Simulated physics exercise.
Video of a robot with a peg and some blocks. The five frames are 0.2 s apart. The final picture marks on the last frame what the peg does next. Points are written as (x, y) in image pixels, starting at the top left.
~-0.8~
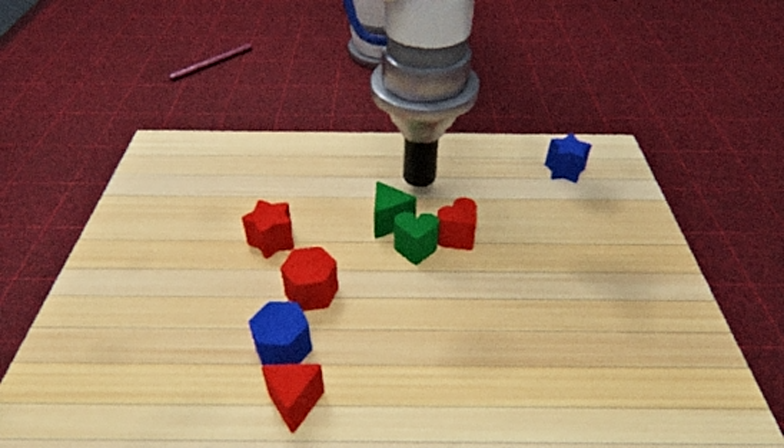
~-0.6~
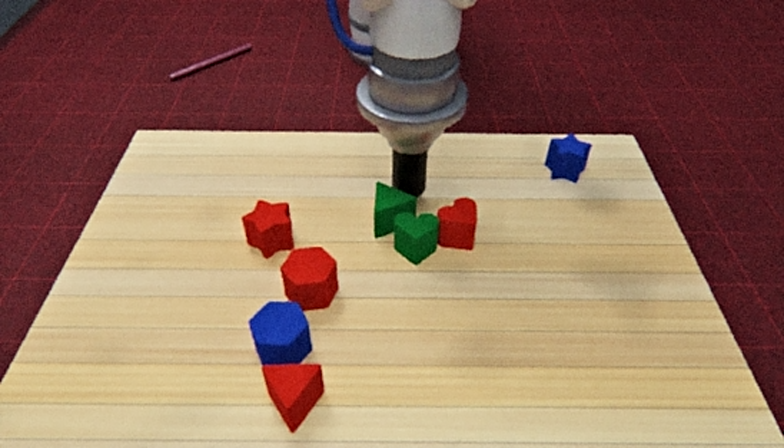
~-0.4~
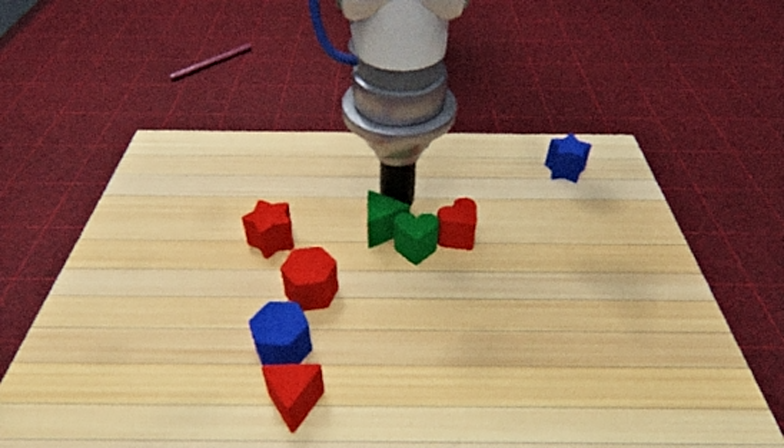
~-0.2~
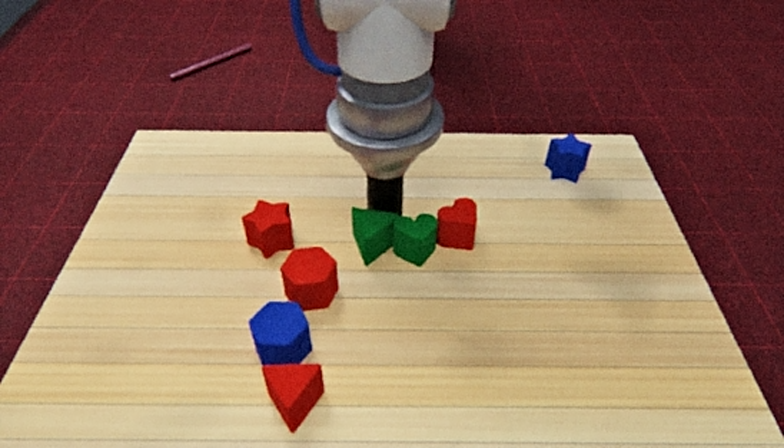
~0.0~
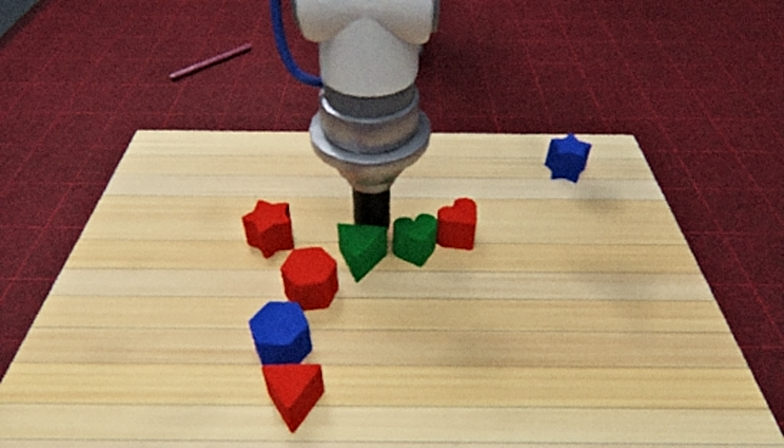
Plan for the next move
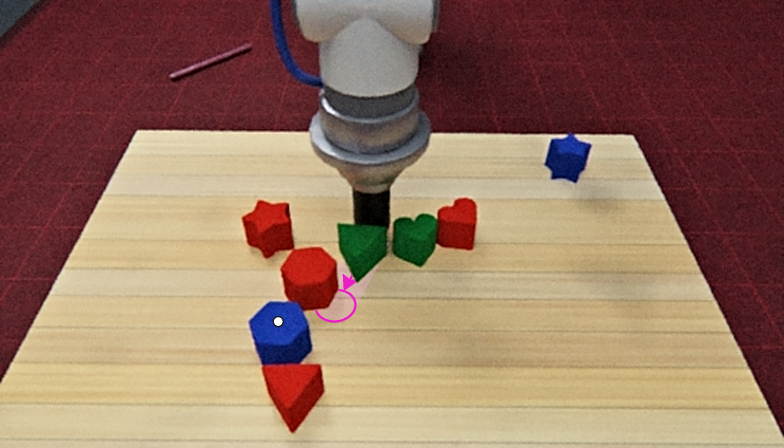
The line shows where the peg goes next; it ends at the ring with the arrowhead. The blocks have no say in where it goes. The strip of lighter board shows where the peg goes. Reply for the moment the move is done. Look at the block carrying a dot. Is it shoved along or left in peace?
The block you're asking about gets moved.
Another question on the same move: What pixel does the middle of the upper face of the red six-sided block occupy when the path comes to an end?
The spot you're after is about (280, 281) in the image.
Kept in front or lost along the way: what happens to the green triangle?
My answer is that the green triangle is still ahead.
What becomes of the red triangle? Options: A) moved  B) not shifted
B: Not shifted.
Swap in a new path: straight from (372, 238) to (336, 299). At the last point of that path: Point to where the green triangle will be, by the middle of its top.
Its top middle: (322, 302).
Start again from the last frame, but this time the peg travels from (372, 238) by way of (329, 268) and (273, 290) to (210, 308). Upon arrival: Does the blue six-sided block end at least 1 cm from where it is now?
Yes - that is the case.
Path on the board, from (372, 238) directly to (336, 305); the dot is on the blue six-sided block.
On the path given first. Halfway along, peg at (354, 258); red six-sided block at (300, 272), turned 30° clockwise; green triangle at (342, 270), turned 15° clockwise.
At the end, peg at (334, 293); blue six-sided block at (270, 331), turned 15° clockwise; red triangle in place; red six-sided block at (280, 281), turned 55° clockwise; green triangle at (319, 308), turned 25° clockwise; green heart block in place.
